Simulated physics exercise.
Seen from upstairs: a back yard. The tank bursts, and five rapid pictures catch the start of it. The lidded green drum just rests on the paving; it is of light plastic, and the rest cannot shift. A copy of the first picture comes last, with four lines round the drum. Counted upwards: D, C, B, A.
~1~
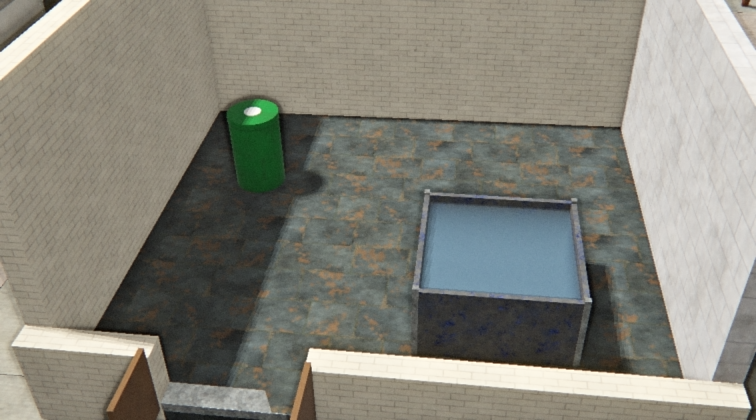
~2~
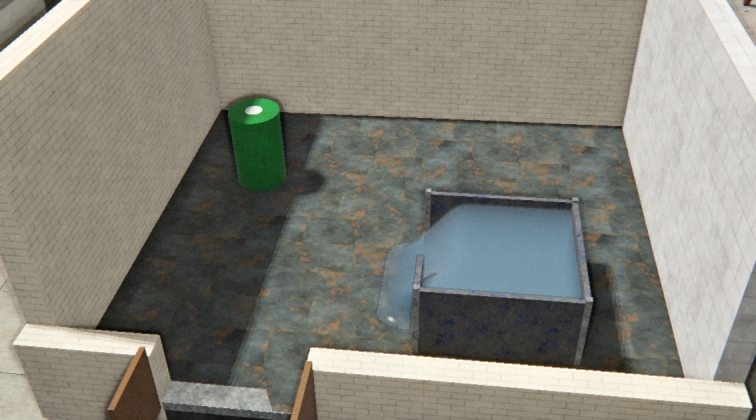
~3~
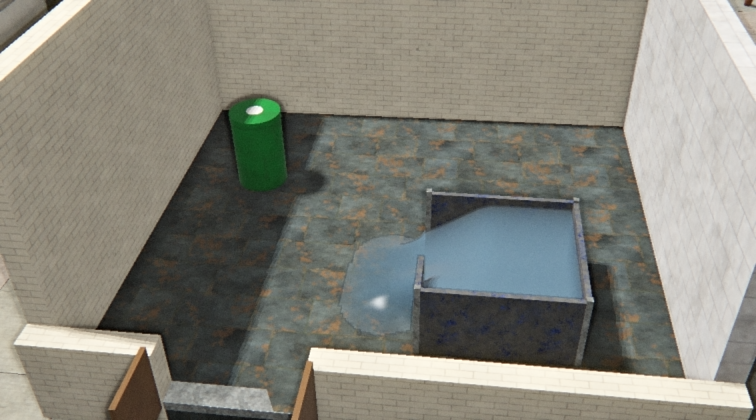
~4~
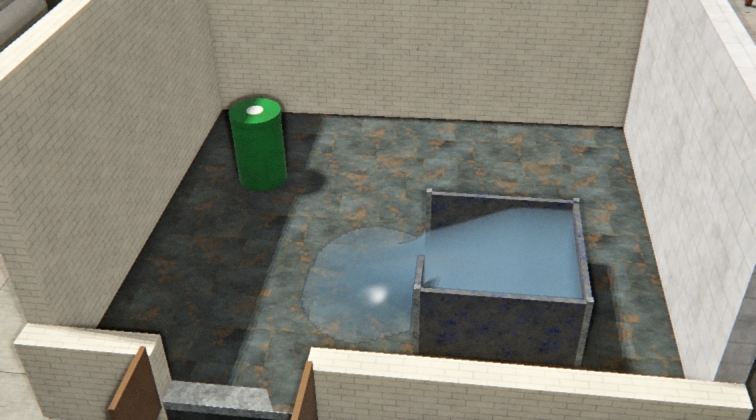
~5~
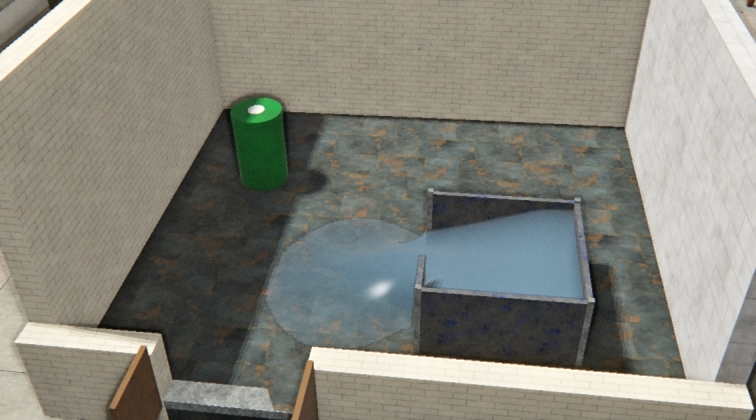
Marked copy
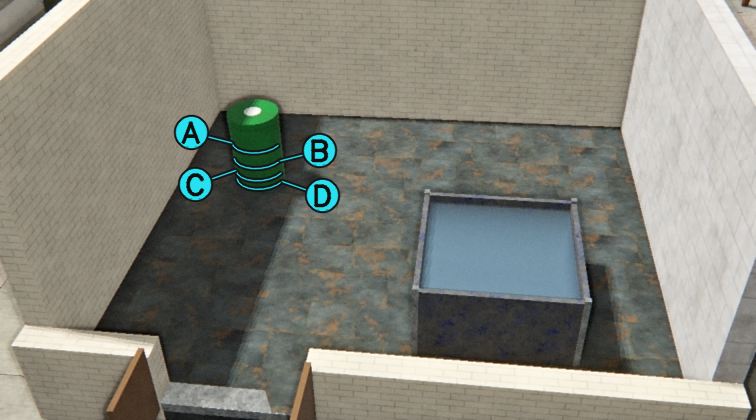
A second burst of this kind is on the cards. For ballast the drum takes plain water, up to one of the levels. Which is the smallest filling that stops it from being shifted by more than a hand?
C is the one.
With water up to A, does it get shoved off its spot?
No, that is safe.
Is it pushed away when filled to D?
Yes.
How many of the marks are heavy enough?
Three.
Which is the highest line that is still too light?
D it is.
In cyan, A at (250, 152); B at (252, 168); C at (254, 180); D at (255, 189); from the bottom up D, C, B, A.
With A, it does not move.
With B, it does not move.
With C, it shifts by a finger or two and stays.
With D, it is pushed about 4 times its own width away.
